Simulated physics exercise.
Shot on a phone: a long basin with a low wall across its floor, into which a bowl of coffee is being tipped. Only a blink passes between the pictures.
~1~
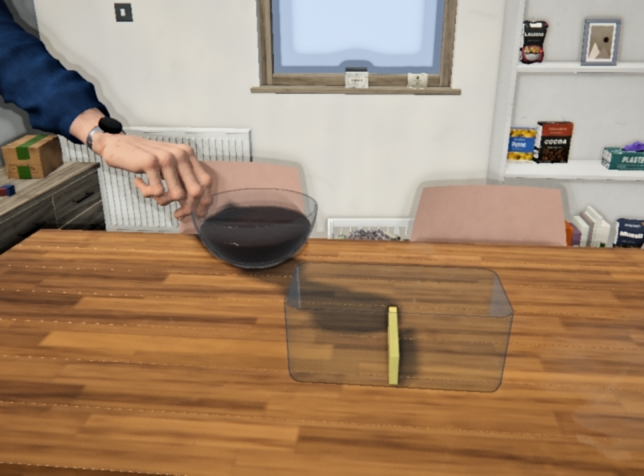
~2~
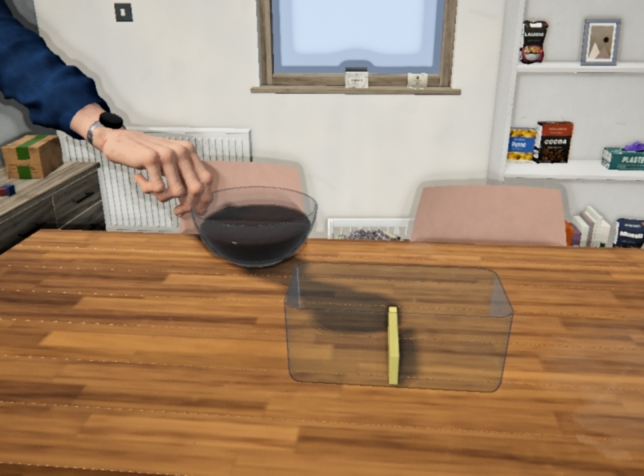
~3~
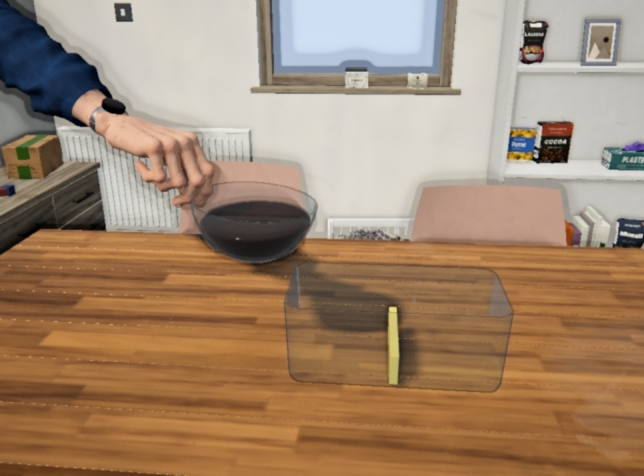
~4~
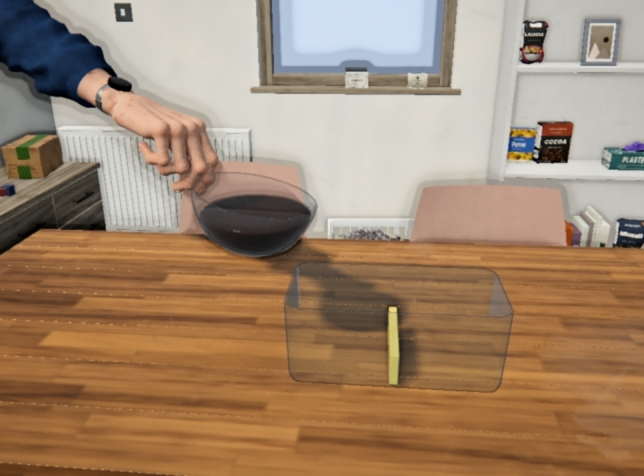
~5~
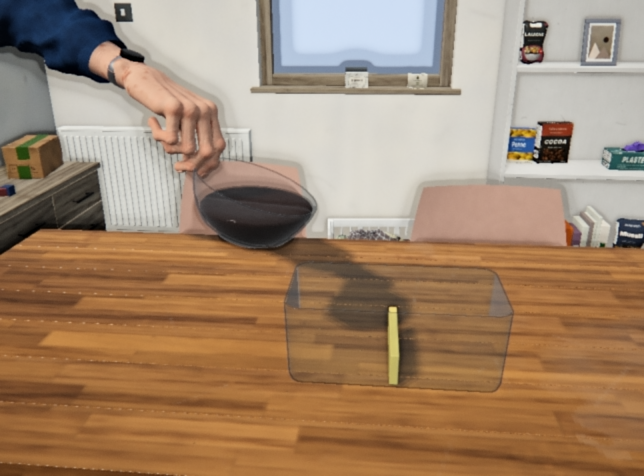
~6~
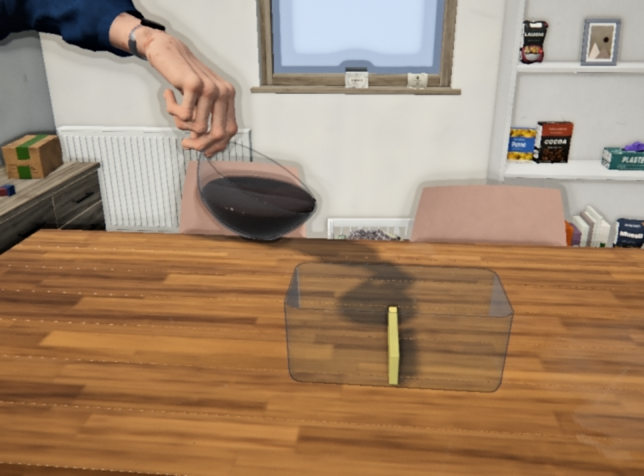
A hand tilts a clear bowl of dark liquid rightward beside a long transparent basin.
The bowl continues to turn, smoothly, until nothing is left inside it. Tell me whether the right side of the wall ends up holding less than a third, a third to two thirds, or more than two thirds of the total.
The right side holds a third to two thirds.
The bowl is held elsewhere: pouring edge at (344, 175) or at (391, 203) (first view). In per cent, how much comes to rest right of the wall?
You'd get 70 percent from the first and 65 percent from the second.
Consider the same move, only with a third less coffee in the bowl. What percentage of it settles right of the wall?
The share comes to some 50 parts in a hundred.
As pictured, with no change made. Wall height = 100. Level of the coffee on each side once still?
On the left roughly 30, on the right roughly 40.
A moment on, the bowl is tipped on its side and 33 per cent is still to pour, 7 is left of the wall and 0 right of it.
Next, the bowl is tipped on its side and 0 per cent is still to pour, 25 is left of the wall and 63 right of it.
Then the bowl is tipped on its side and 0 per cent is still to pour, 32 is left of the wall and 51 right of it.
Later the bowl is tipped on its side and 0 per cent is still to pour, 41 is left of the wall and 54 right of it.
Finally, 41 per cent lies left of the wall, 54 right of it and 5 outside.
